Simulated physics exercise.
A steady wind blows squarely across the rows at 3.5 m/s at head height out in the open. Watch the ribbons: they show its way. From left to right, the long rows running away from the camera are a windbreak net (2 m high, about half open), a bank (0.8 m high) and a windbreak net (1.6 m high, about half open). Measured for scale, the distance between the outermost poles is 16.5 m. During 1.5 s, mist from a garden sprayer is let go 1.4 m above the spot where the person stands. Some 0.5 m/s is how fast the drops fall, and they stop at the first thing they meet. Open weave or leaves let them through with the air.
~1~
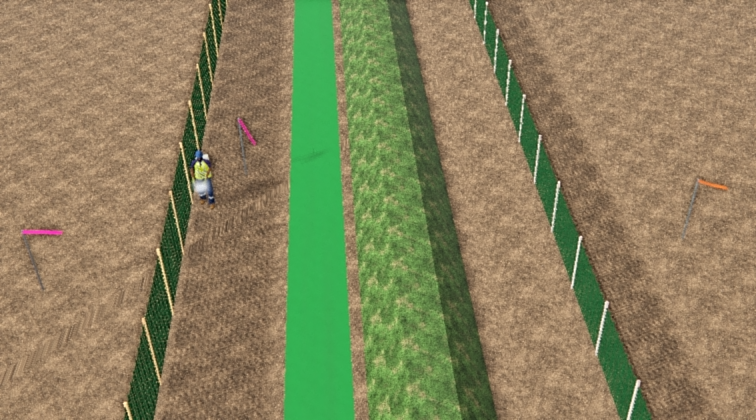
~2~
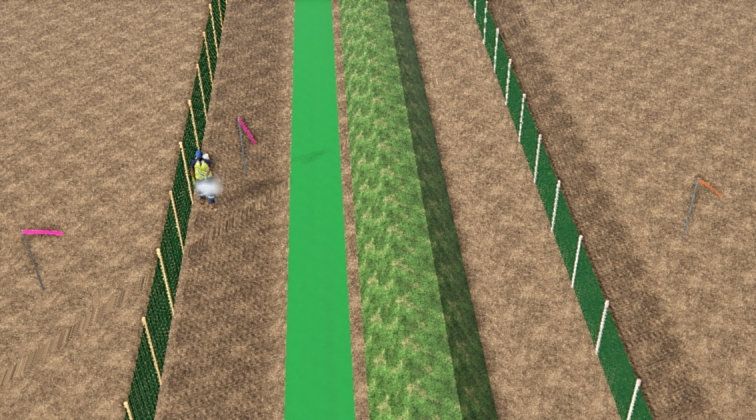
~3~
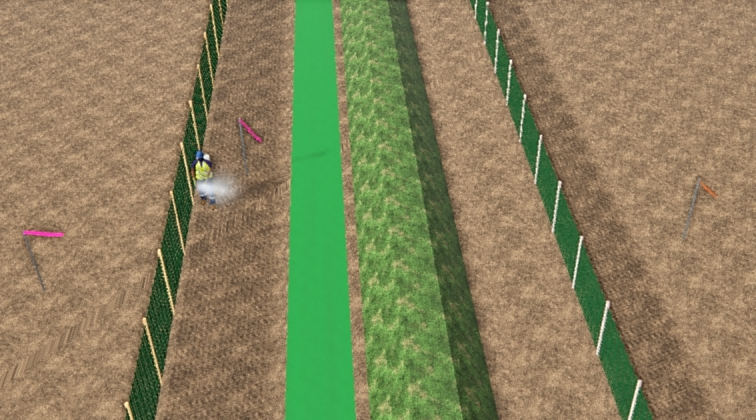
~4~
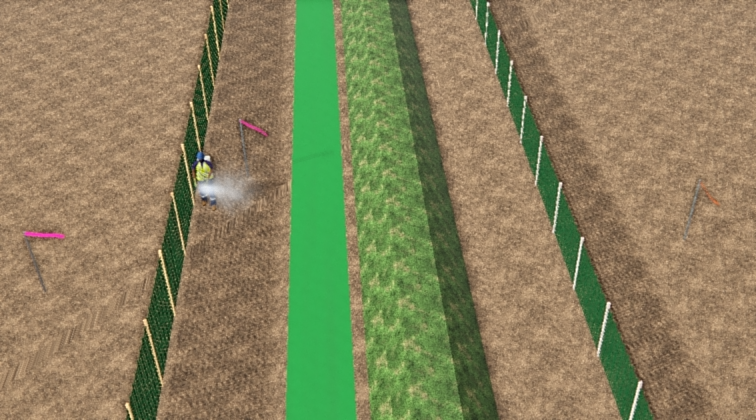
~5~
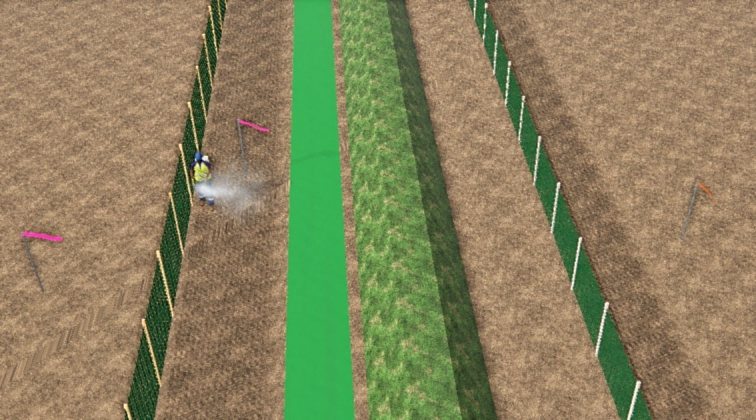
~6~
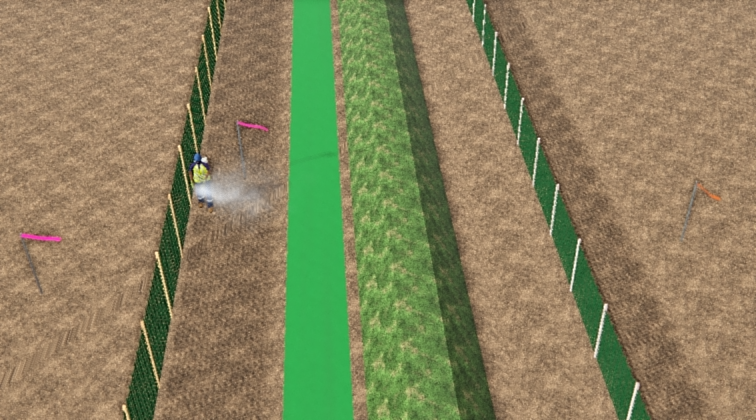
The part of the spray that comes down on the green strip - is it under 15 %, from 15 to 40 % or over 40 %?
It is between 15 and 40 %.
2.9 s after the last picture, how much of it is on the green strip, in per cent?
20 %.
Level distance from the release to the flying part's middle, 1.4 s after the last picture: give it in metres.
Around 2.5 metres.
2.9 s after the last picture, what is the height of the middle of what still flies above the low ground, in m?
I'd put it close to 1.2 metres up.
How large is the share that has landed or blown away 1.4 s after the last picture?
Share: Near 10 percent.
Then, 1.4 s after the last picture, 88 % is in the air or yet to come; 4 % lies on the green strip; the middle of what still flies is 1.0 m above the low ground, near (289, 196).
Then, 2.9 s after the last picture, 58 % is in the air or yet to come; 21 % lies on the green strip; the middle of what still flies is 1.2 m above the low ground, near (359, 188).
Then, 6.9 s after the last picture, 19 % is in the air or yet to come; 26 % lies on the green strip; the middle of what still flies is 1.1 m above the low ground, near (616, 171).
Then, 18.9 s after the last picture, 0 % is in the air or yet to come; 26 % lies on the green strip.
Then, 43.9 s after the last picture, 0 % is in the air or yet to come; 26 % lies on the green strip.
